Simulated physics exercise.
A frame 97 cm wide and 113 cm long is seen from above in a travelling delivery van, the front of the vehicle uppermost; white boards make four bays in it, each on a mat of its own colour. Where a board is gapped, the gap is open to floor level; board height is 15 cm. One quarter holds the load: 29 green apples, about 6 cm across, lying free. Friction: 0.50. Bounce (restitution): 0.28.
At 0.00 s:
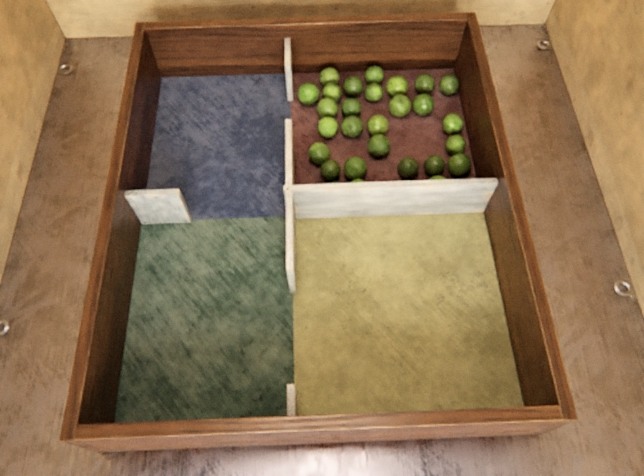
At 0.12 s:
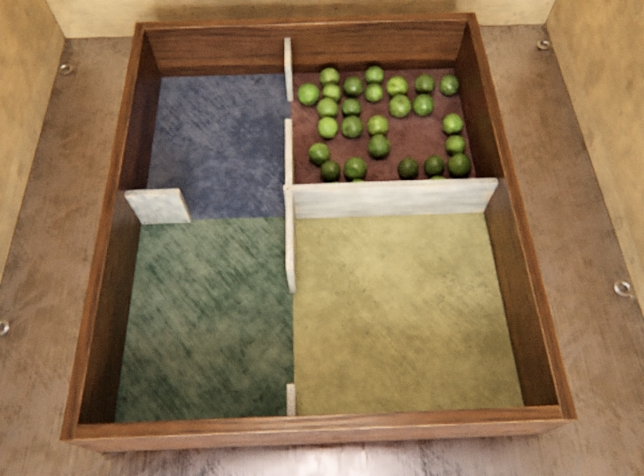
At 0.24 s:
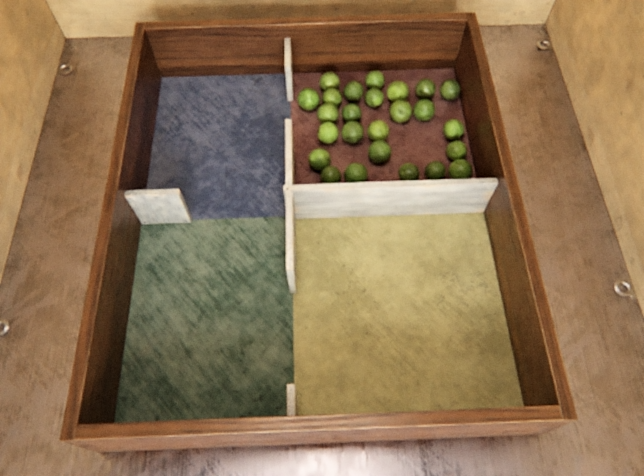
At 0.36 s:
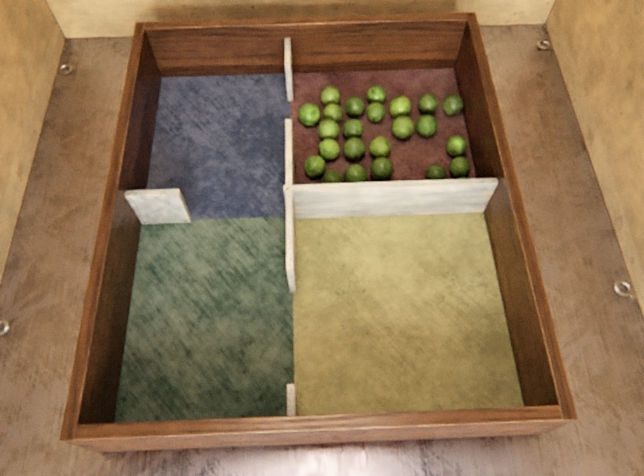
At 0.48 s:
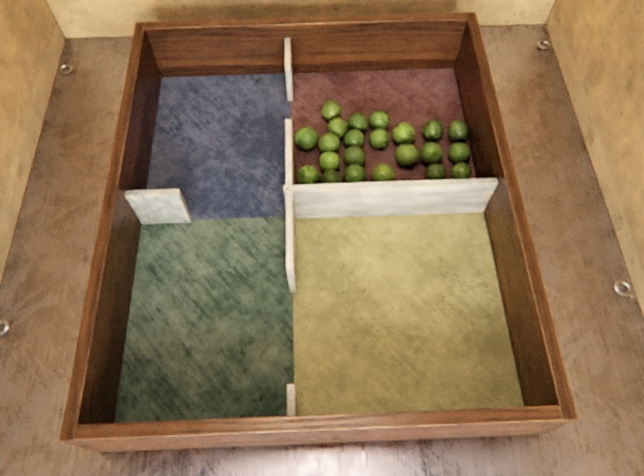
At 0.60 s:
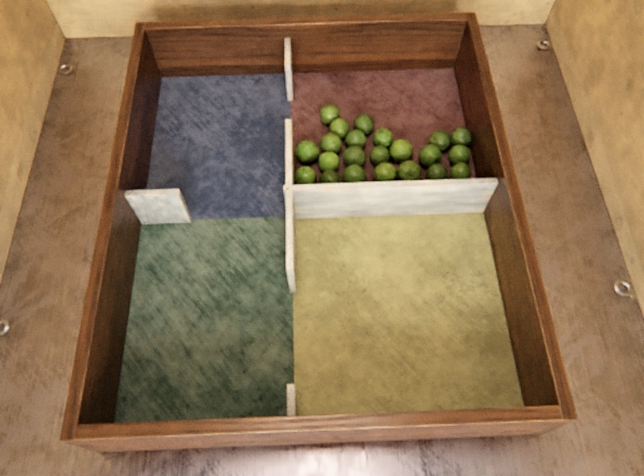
A wooden frame sits still while green apples in its red bay roll toward the viewer.
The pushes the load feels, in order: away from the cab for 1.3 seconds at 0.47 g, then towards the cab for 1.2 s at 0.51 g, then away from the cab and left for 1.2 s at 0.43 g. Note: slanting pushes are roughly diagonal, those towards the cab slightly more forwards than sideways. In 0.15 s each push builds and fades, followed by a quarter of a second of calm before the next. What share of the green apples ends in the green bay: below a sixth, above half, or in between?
Into the green bay go under one-sixth of them by the end.
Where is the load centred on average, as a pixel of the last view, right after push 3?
The mean place sits near (288, 169).
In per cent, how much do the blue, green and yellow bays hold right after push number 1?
After that push: Blue 0, green 0 and yellow 0 percent.
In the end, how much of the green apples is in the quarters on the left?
Around 30 per cent.
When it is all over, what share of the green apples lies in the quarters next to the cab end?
That works out to roughly 100 percent.
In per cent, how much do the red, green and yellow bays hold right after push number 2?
Reading then: Red 90 %, green 0 %, yellow 0 %.
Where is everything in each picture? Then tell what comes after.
Middle of the blue mat (221, 141); middle of the green mat (209, 318); middle of the red mat (381, 135); middle of the yellow mat (400, 311); 29 in the red bay; the apple farthest behind, in the direction of the first push, is at (374, 76), in the first frame.
In the second frame, 29 in the red bay; the apple farthest behind, in the direction of the first push, is at (374, 76).
In the third frame, 29 in the red bay; the apple farthest behind, in the direction of the first push, is at (375, 81).
In the fourth frame, 29 in the red bay; the apple farthest behind, in the direction of the first push, is at (377, 95).
In the fifth frame, 29 in the red bay; the apple farthest behind, in the direction of the first push, is at (331, 111).
In the sixth frame, 29 in the red bay; the apple farthest behind, in the direction of the first push, is at (330, 115).
After push 1 (1.54 s), 29 in the red bay.
After push 2 (2.99 s), 27 in the red bay and 2 in the blue bay.
After push 3 (4.44 s), 19 in the red bay, 9 in the blue bay and 1 in the green bay.
When it is over (at 4.96 s), 19 in the red bay, 9 in the blue bay and 1 in the green bay. Asked share, 1 of 29, 3 per cent.
